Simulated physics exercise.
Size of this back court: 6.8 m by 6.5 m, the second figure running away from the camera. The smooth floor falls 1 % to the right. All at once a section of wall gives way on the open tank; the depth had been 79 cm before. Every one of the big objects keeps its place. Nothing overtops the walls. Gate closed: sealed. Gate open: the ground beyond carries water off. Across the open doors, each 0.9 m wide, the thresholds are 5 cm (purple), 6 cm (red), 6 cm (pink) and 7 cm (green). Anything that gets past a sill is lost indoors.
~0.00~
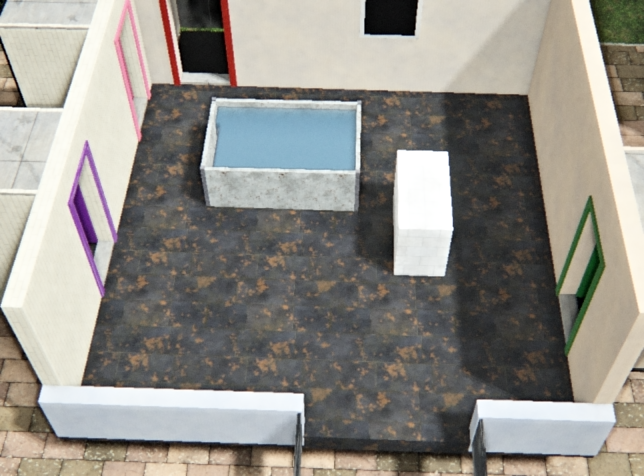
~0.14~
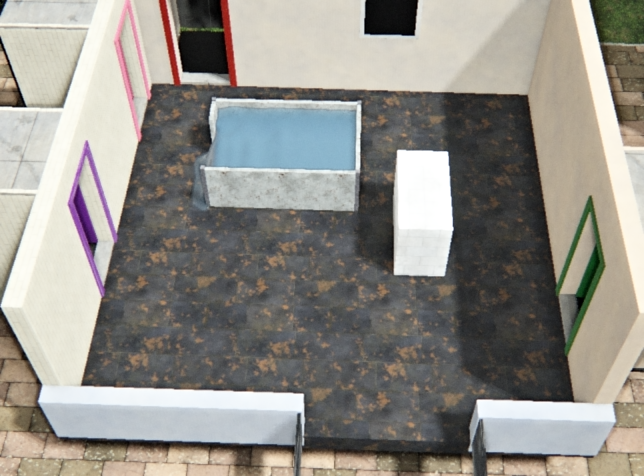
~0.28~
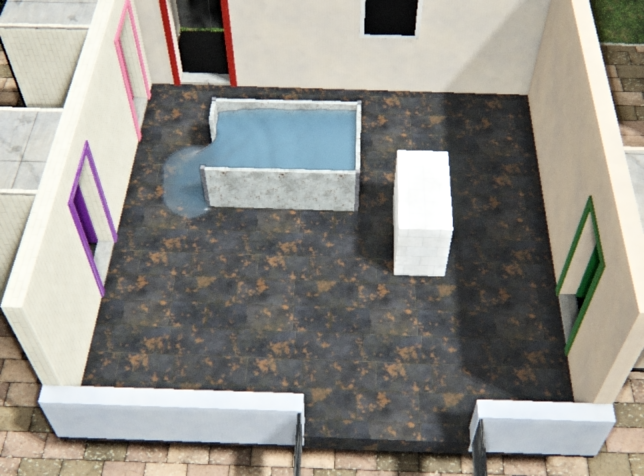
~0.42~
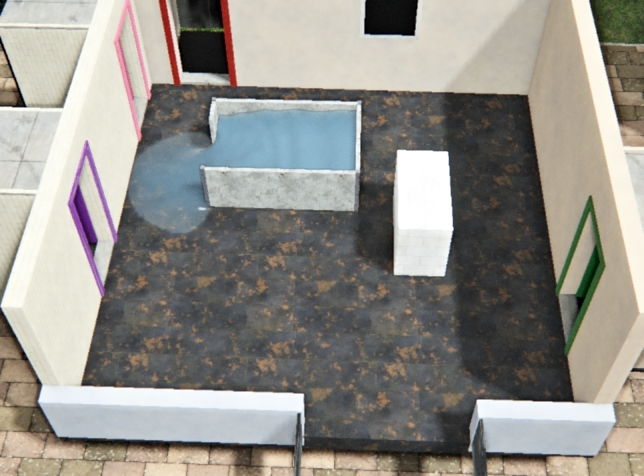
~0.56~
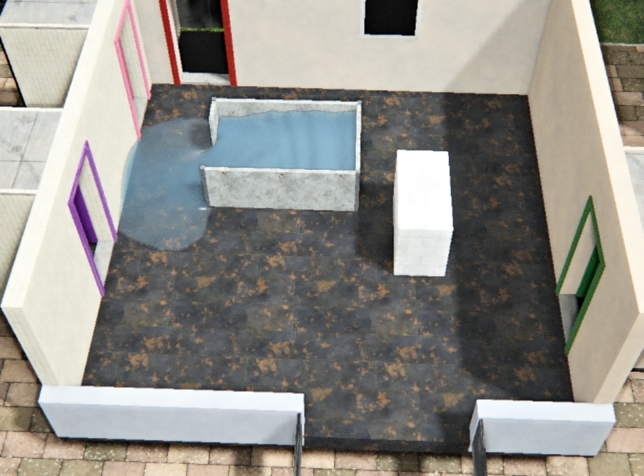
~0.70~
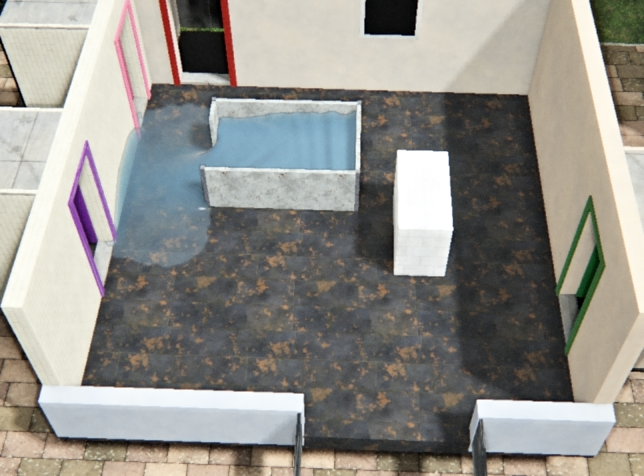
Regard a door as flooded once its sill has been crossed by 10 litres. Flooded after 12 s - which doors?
Result: For the purple door I'd say above the limit; for the red door I'd say above the limit; for the pink door I'd say above the limit; for the green door I'd say above the limit.
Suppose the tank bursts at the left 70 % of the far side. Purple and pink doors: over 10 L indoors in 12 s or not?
Measured against that limit, purple comes out short of it and pink comes out beyond it.
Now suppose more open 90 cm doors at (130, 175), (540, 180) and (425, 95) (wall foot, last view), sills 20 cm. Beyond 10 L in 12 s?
Well, the first is on the high side, the second is on the low side, and the third is on the low side.
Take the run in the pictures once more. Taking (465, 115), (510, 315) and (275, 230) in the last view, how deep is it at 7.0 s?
Close to 3, 3 and 0 centimetres.
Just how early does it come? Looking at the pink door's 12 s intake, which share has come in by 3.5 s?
Some 70 in a hundred.
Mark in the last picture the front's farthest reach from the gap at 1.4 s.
Location: Approx. (89, 352) in the last view.
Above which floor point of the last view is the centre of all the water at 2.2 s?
The water is centred near (219, 189).
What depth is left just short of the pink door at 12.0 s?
Around 3.5 cm there.
After 1.4 s water covers 15 % of the floor and is deepest (48 cm) near (130, 180); purple door 15 cm at the sill, 6 L in, red door 1 cm at the sill, 0 L in, pink door 15 cm at the sill, 13 L in, green door not reached.
After 2.2 s water covers 25 % of the floor and is deepest (40 cm) near (141, 181); purple door 14 cm at the sill, 38 L in, red door 19 cm at the sill, 19 L in, pink door 14 cm at the sill, 40 L in, green door not reached.
After 3.5 s water covers 45 % of the floor and is deepest (24 cm) near (118, 400); purple door 10 cm at the sill, 71 L in, red door 15 cm at the sill, 103 L in, pink door 10 cm at the sill, 68 L in, green door not reached.
After 7.0 s water covers 85 % of the floor and is deepest (13 cm) near (544, 229); purple door 5 cm at the sill, 89 L in, red door 9 cm at the sill, 188 L in, pink door 7 cm at the sill, 93 L in, green door 10 cm at the sill, 6 L in.
After 12.0 s water covers 90 % of the floor and is deepest (11 cm) near (524, 95); purple door 2 cm at the sill, 89 L in, red door 5 cm at the sill, 202 L in, pink door 4 cm at the sill, 95 L in, green door 10 cm at the sill, 32 L in.
